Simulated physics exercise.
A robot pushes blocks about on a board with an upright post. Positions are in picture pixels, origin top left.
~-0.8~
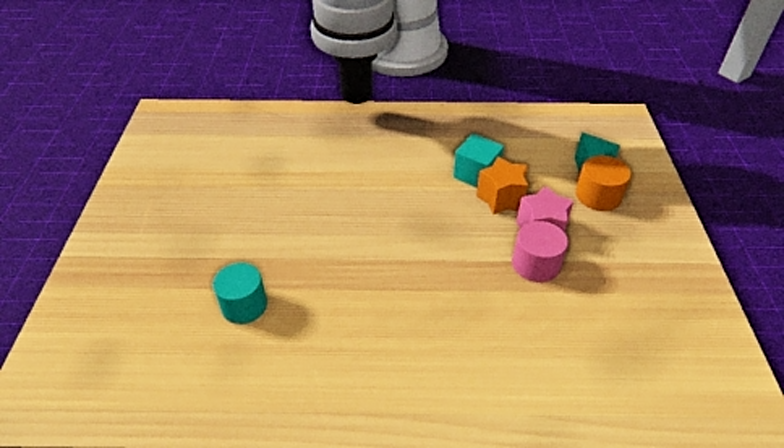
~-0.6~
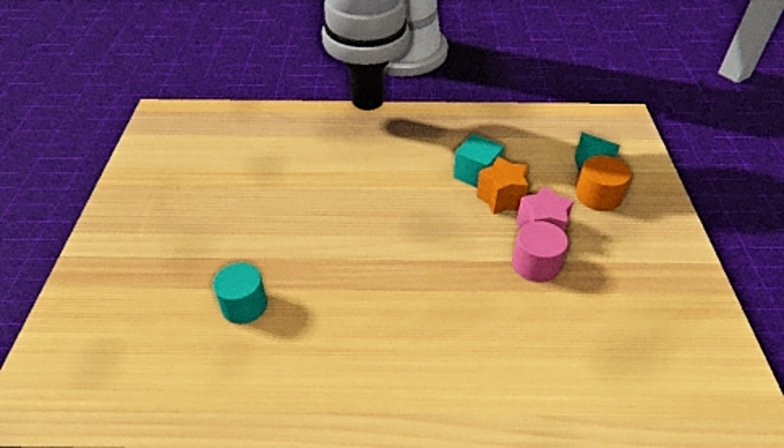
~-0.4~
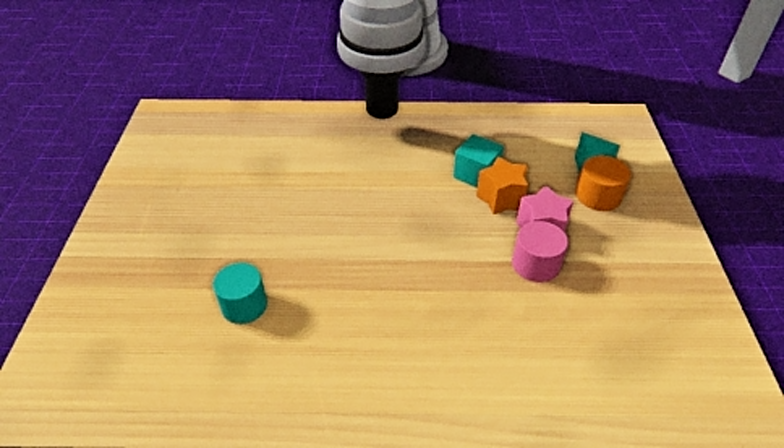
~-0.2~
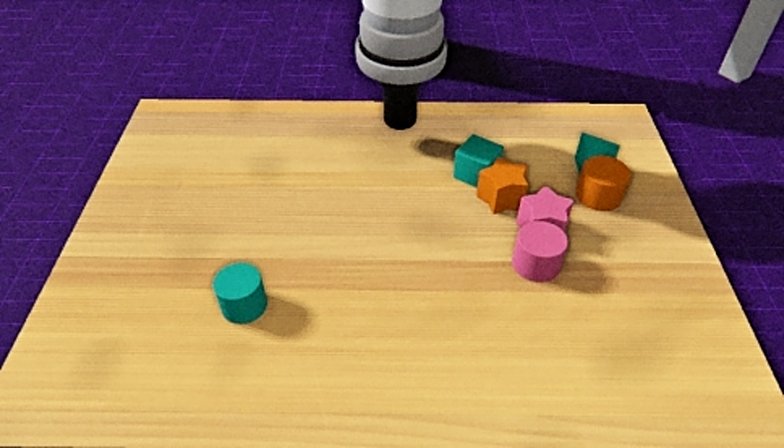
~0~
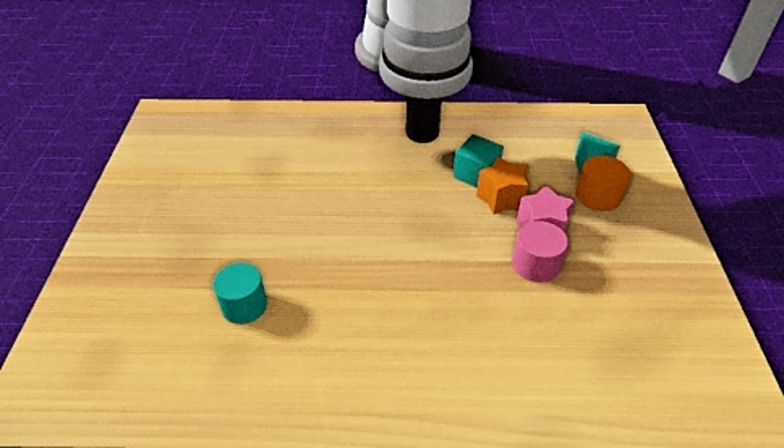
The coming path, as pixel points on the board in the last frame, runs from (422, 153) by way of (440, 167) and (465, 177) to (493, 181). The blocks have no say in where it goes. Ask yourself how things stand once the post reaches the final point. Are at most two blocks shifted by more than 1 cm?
Short answer: Yes.
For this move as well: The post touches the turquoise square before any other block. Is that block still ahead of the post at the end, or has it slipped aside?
In front, I predict.
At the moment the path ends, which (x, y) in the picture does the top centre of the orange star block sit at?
By then it is at (530, 178).
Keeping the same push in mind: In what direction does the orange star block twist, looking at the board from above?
The sense of turning is clockwise.
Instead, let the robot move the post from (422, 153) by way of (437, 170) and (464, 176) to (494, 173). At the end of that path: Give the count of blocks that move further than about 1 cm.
It will shift two blocks.
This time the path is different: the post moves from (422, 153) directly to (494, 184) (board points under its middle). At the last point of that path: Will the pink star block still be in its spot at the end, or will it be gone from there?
Moved.
What follows on the original path. Halfway along, post at (454, 154); turquoise square at (492, 151), turned 15° anticlockwise; orange star block at (516, 175), turned 15° clockwise.
At the end, post at (496, 162); turquoise square at (531, 150), turned 45° anticlockwise; orange star block at (530, 178), turned 45° clockwise; pink star block still.
